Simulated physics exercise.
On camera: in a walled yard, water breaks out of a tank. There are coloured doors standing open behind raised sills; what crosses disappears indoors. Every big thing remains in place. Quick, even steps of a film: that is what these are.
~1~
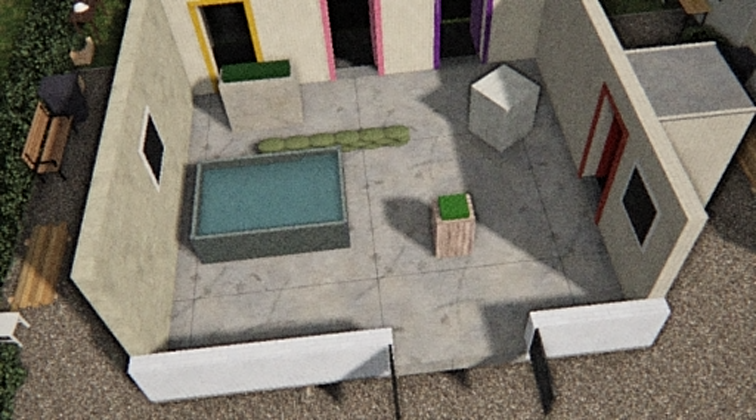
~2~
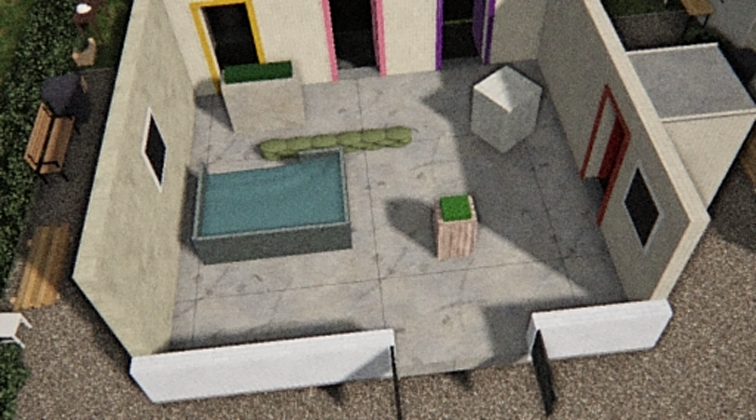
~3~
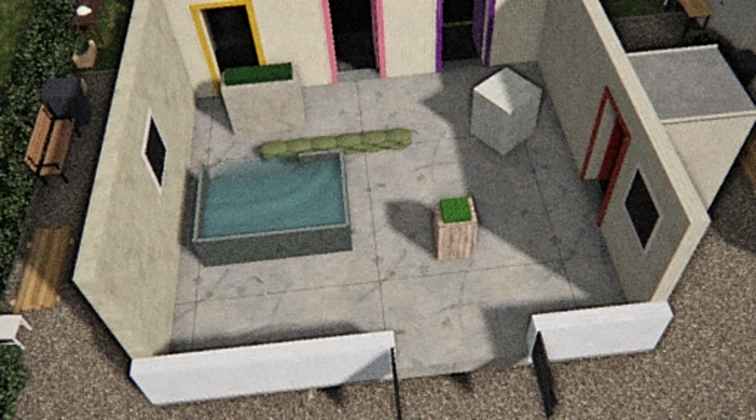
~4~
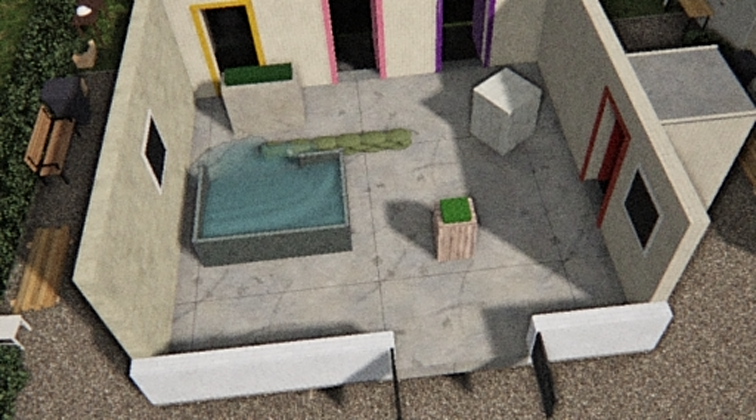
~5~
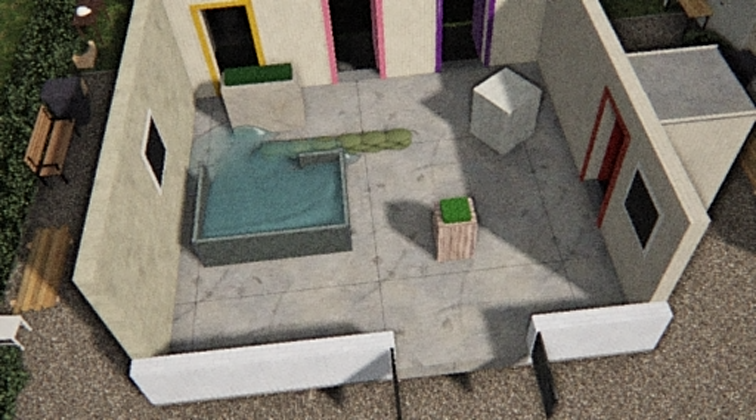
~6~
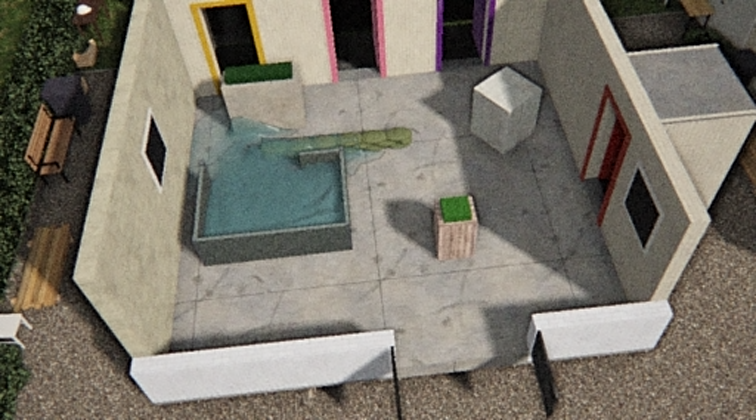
Water in a walled yard's tank stirs, then pours out the far side around a low hedge.
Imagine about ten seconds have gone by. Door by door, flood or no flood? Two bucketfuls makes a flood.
The pink door will pass two buckets at most, the purple door will pass more than two buckets, the red door will pass two buckets at most, the yellow door will pass more than two buckets.
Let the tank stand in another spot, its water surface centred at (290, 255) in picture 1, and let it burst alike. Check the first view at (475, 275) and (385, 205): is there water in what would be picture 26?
Spared, hit.
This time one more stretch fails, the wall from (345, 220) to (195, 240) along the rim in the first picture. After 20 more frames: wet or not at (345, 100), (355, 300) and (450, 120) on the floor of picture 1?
Following the listed order, the three come out not reached, reached by the spill and not reached.
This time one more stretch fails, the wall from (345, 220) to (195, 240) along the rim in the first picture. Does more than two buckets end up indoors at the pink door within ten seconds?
Pink door falls short.
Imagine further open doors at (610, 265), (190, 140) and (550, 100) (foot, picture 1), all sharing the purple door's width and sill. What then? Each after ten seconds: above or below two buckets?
Taking them as listed, the first doesn't reach the limit, the second gets past the limit and the third gets past the limit.
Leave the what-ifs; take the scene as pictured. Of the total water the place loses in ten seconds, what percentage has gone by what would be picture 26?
Estimate: 30 %.
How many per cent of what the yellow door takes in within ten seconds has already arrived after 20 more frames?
About 75 per cent.
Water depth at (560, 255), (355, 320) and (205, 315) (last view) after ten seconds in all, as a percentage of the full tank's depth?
Going in order, that's 6, 8 and 4 %.
A moment on, water covers 20 % of the floor; the pink door not reached, the purple door not reached, the red door not reached, the yellow door wet at the sill, nothing in.
Next, water covers 35 % of the floor; the pink door not reached, the purple door not reached, the red door not reached, the yellow door under two buckets in.
Then, water covers 55 % of the floor; the pink door wet at the sill, nothing in, the purple door wet at the sill, nothing in, the red door wet at the sill, nothing in, the yellow door far over two buckets in.
Later, water covers 70 % of the floor; the pink door wet at the sill, nothing in, the purple door under two buckets in, the red door under two buckets in, the yellow door far over two buckets in.
In the end, water covers 95 % of the floor; the pink door wet at the sill, nothing in, the purple door over two buckets in, the red door under two buckets in, the yellow door far over two buckets in.
